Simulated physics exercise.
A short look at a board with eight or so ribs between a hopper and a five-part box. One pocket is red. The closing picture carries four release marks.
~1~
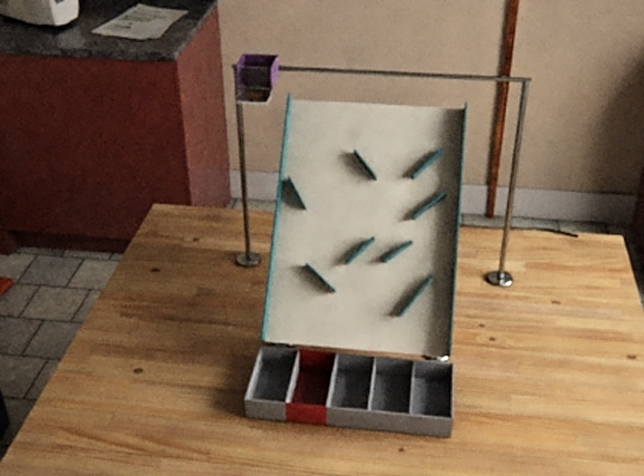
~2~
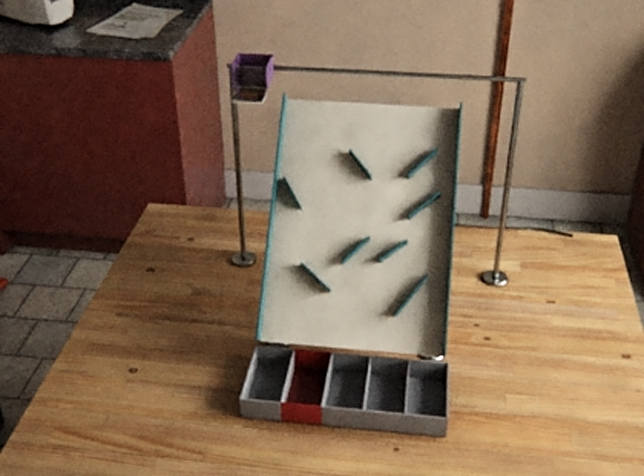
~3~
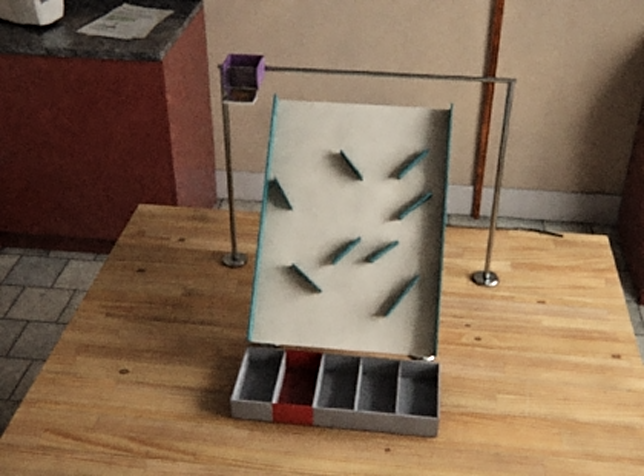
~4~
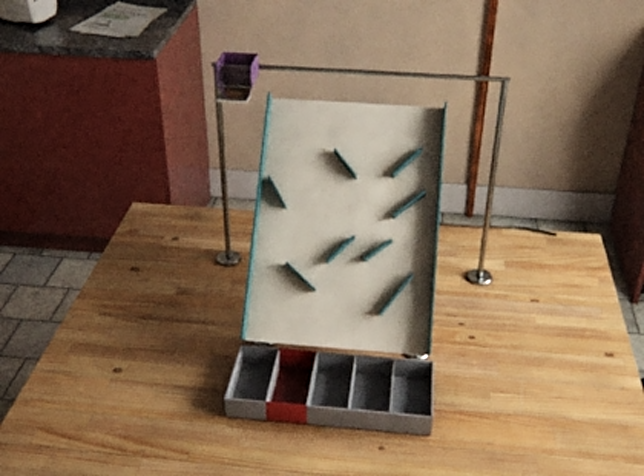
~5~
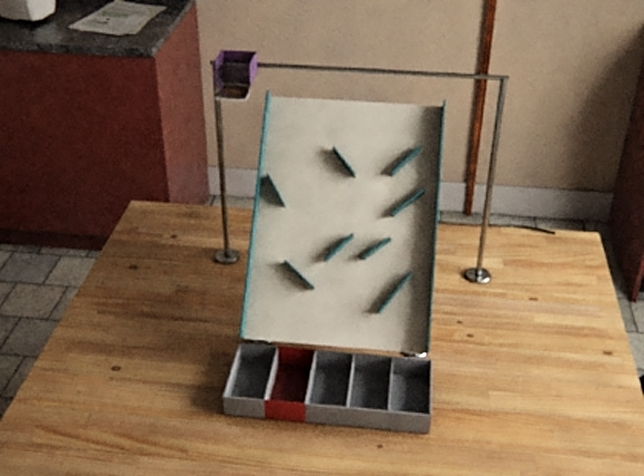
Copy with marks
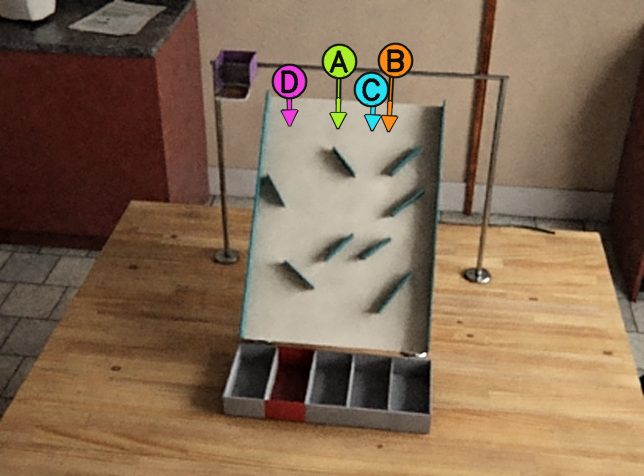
In this clip, a tilted white board with eight short ribs stands on a wooden table behind a five-part tray with one red pocket, a small purple hopper at upper left; only the view shifts slightly, and nothing else visibly moves.
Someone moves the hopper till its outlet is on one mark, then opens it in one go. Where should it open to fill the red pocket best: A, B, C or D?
Go for C.
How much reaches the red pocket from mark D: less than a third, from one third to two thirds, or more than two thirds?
Less than a third.
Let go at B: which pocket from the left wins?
The third.
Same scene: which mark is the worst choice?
That would be D.
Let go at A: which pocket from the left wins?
The third.
On the marked copy, mark A meets the board at (338, 122); mark B meets the board at (388, 125); mark C meets the board at (372, 124); mark D meets the board at (289, 119).
If A is chosen, roughly a quarter in the red pocket, the larger part in other pockets.
If B is chosen, roughly a third in the red pocket, roughly two thirds in other pockets.
If C is chosen, roughly half in the red pocket, roughly half in other pockets.
If D is chosen, not one piece in the red pocket, every piece in other pockets.
